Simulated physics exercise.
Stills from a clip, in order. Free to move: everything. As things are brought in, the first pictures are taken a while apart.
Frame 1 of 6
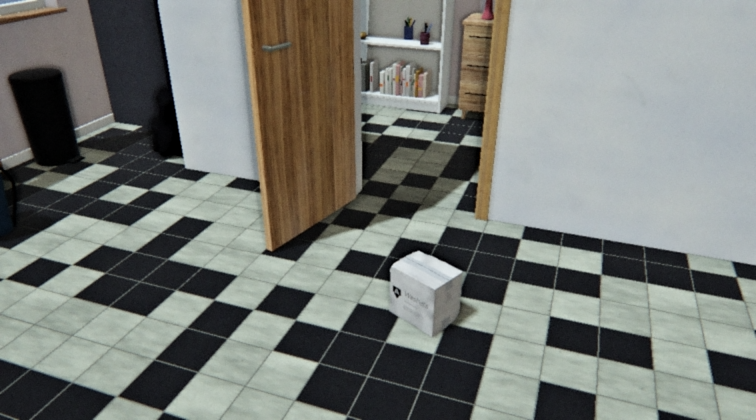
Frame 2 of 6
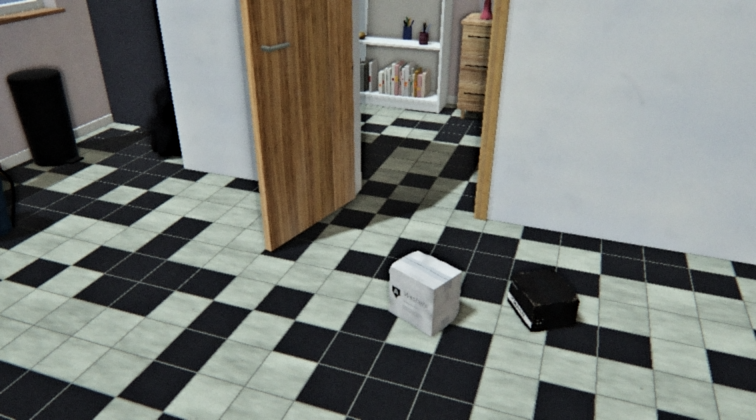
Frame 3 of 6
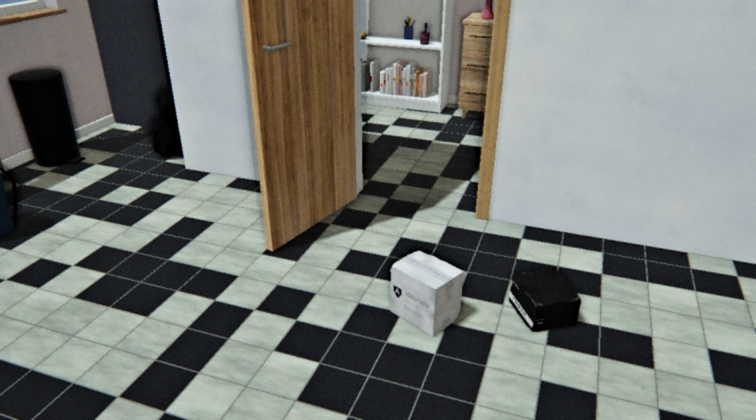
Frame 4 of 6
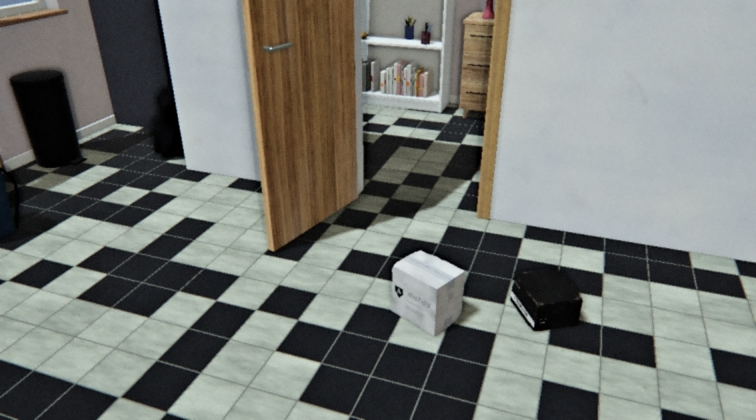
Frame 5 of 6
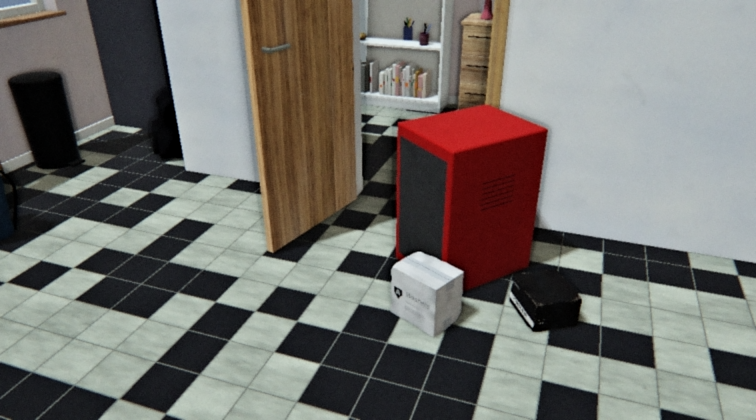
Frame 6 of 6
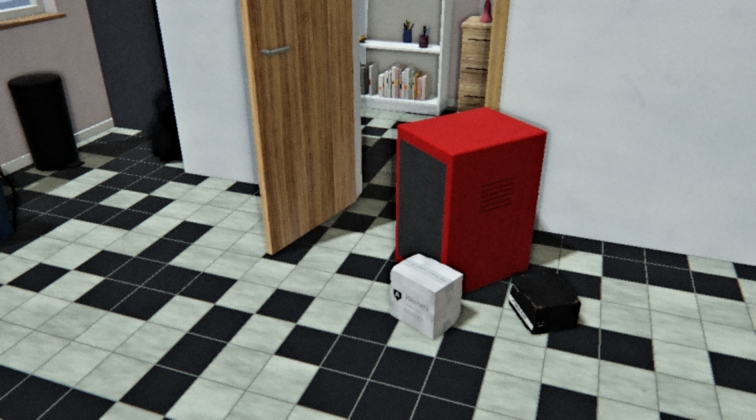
At first, a white box sits alone on the black-and-white tiled floor in front of a wide-open wooden door. A black parcel then appears to its right, and later a large red appliance appears behind them, partly blocking the doorway, while the door and white box stay still.
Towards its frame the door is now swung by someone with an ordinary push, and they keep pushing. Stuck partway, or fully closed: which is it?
Most likely it will leave a gap.
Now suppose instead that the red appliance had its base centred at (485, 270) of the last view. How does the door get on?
Observation: Afterwards the door travels the full way.
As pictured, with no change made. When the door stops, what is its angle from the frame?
Near 50° open.
Then, 0.60 s past the last view, door 87° open.
Then, 0.90 s past the last view, door 69° open.
Finally, door 52° open; all 3 still in place. Final places as the last picture's camera would see them, red appliance near (467, 201).
